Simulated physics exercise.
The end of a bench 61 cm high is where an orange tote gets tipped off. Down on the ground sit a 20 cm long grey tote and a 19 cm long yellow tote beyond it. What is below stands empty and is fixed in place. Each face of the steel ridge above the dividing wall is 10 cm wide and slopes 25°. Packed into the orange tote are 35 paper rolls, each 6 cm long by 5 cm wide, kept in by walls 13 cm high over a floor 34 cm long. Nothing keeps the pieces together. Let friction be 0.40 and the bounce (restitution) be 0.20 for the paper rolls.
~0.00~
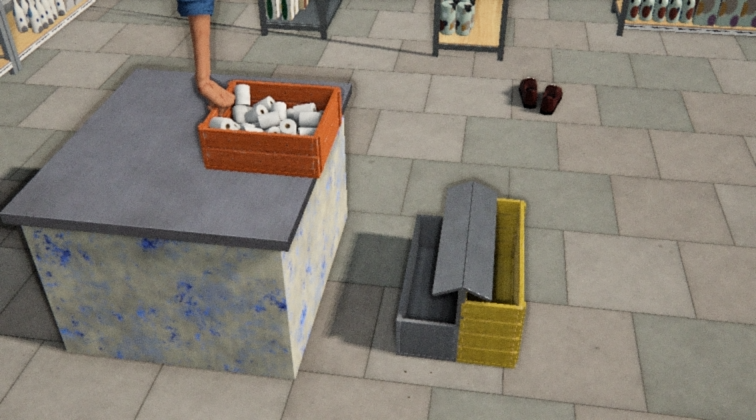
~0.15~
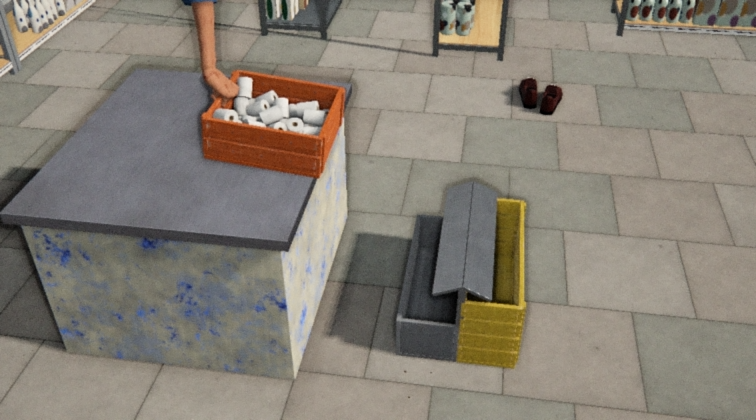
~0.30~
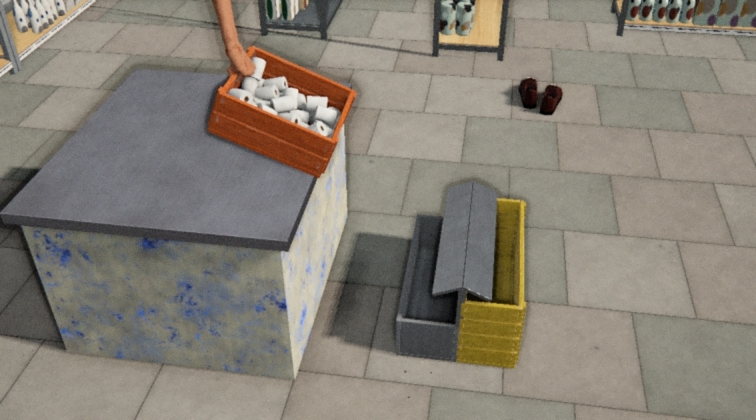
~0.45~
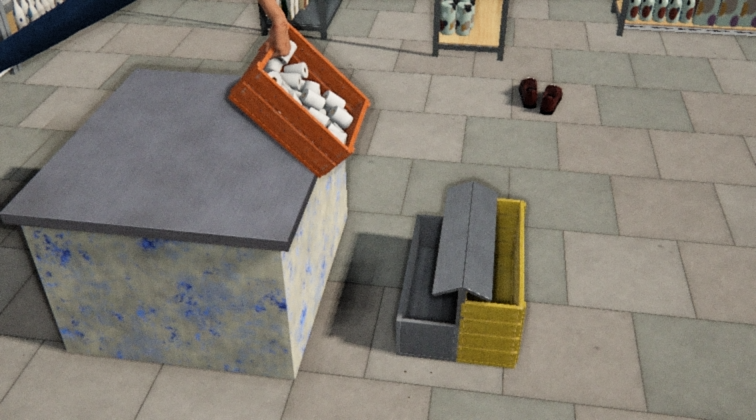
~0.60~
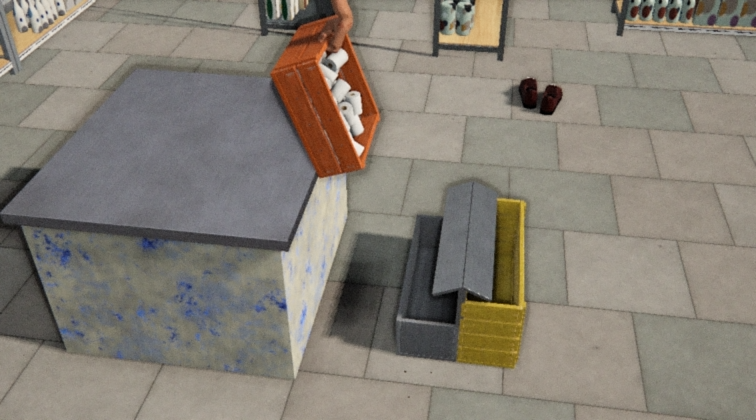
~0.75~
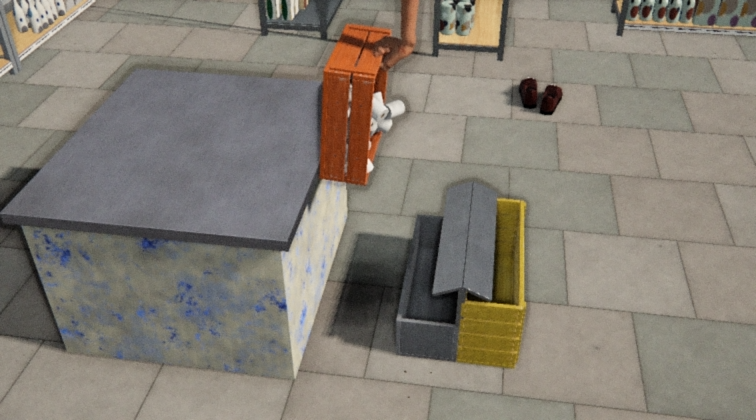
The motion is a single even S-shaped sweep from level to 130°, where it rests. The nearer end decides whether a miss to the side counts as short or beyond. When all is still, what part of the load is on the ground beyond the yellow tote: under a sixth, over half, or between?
On the ground beyond the yellow tote you'd find under one in six of them.
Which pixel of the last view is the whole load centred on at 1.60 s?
I'd put the middle close to (422, 289) in the last view.
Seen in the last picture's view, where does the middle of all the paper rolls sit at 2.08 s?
I'd place it about (421, 292) in the last view.
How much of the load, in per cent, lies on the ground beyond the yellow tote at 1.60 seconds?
0 %.
After 0.96 s, tilt 121°; 19 still in the orange tote, 1 in the grey tote and 15 in the air.
After 1.23 s, tilt 130°; 10 in the grey tote, 2 on the ground short of the grey tote and 23 in the air.
After 1.60 s, tilt 130°; 23 in the grey tote, 1 in the yellow tote, 10 on the ground short of the grey tote and 1 in the air.
Final count (at 2.08 s), 21 in the grey tote, 1 in the yellow tote and 13 on the ground short of the grey tote. Asked share, 0 of 35, 0 per cent.
